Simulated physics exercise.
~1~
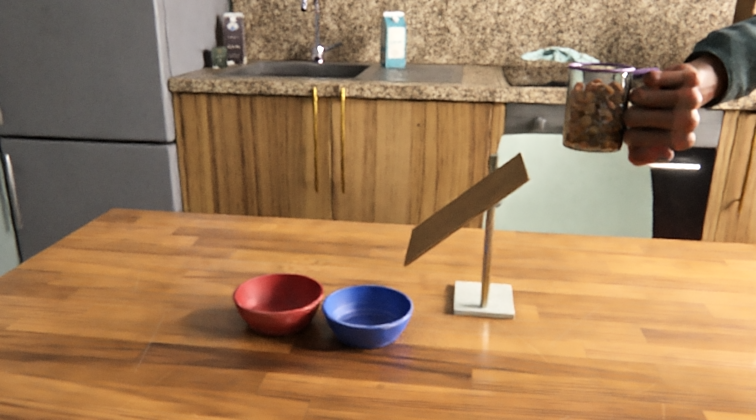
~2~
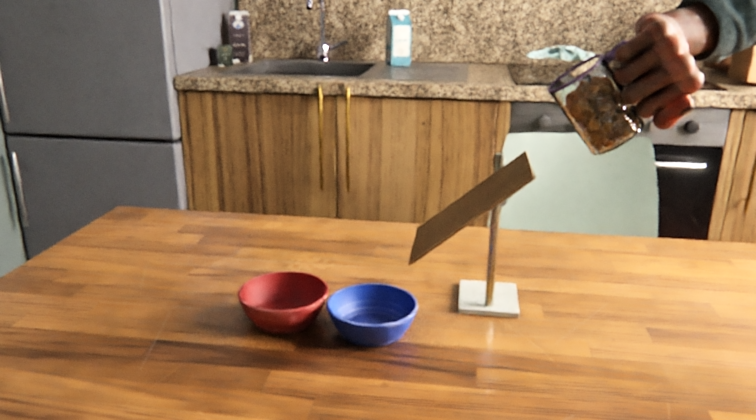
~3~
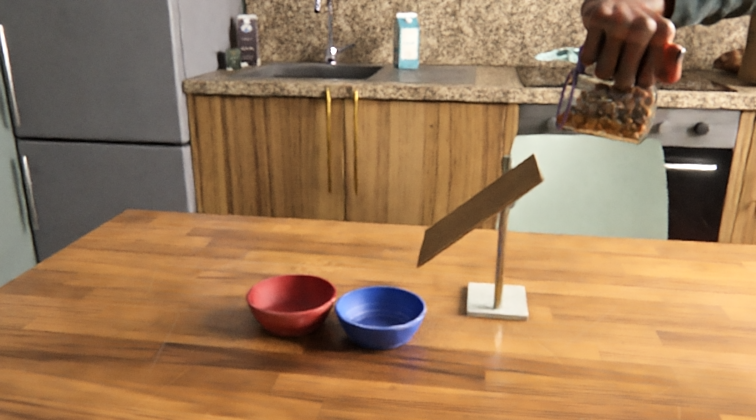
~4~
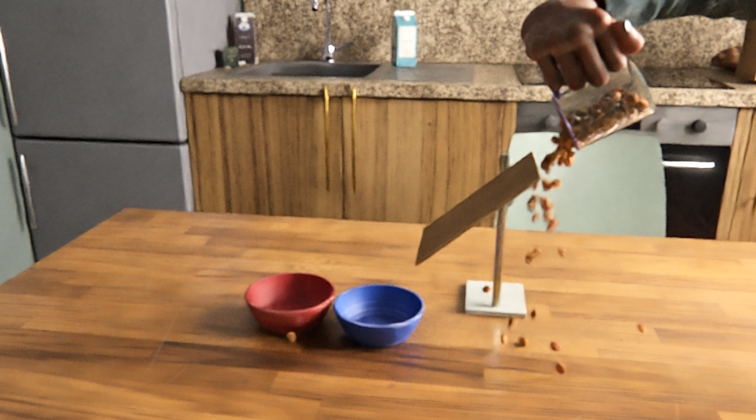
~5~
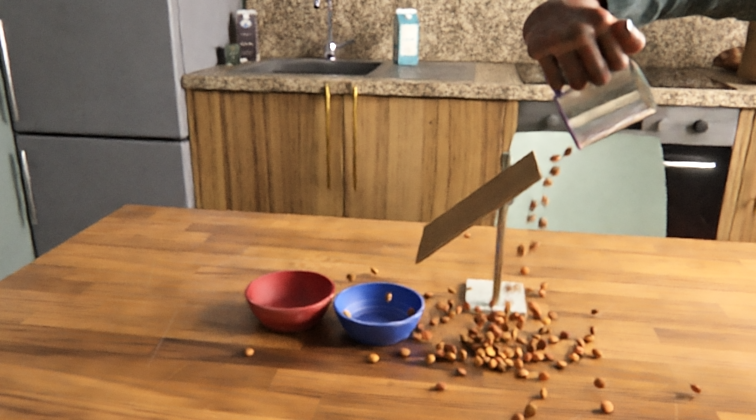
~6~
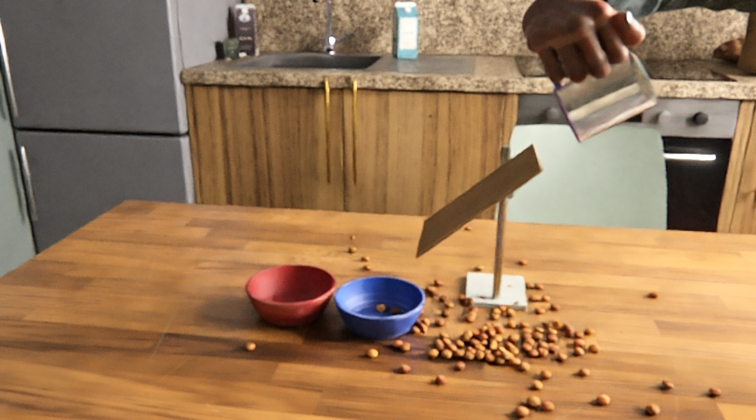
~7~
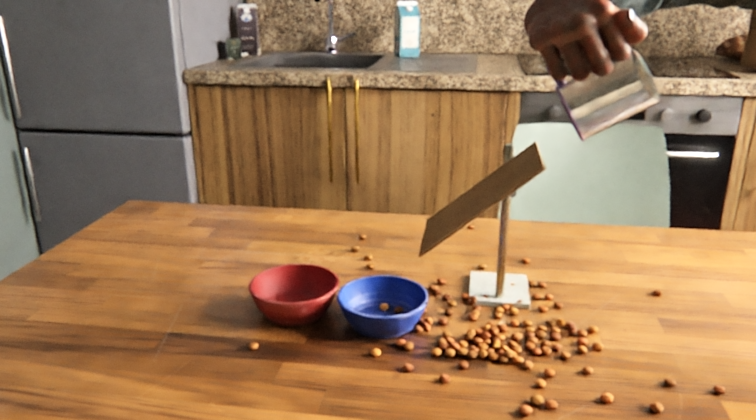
A hand holding a clear cup of brown kibble moves above the right side of a wooden table in a kitchen, seen from the front by a slightly swaying camera. A red bowl and a blue bowl sit side by side left of a tilted brown board on a stand, with grey and wooden cabinets behind. The hand tips the cup further and further to the left until the kibble pours out. Pieces tumble past the board's raised end, bounce and scatter around the stand's base. The emptied cup stays tipped, with most kibble strewn across the table and a few pieces in the blue bowl.
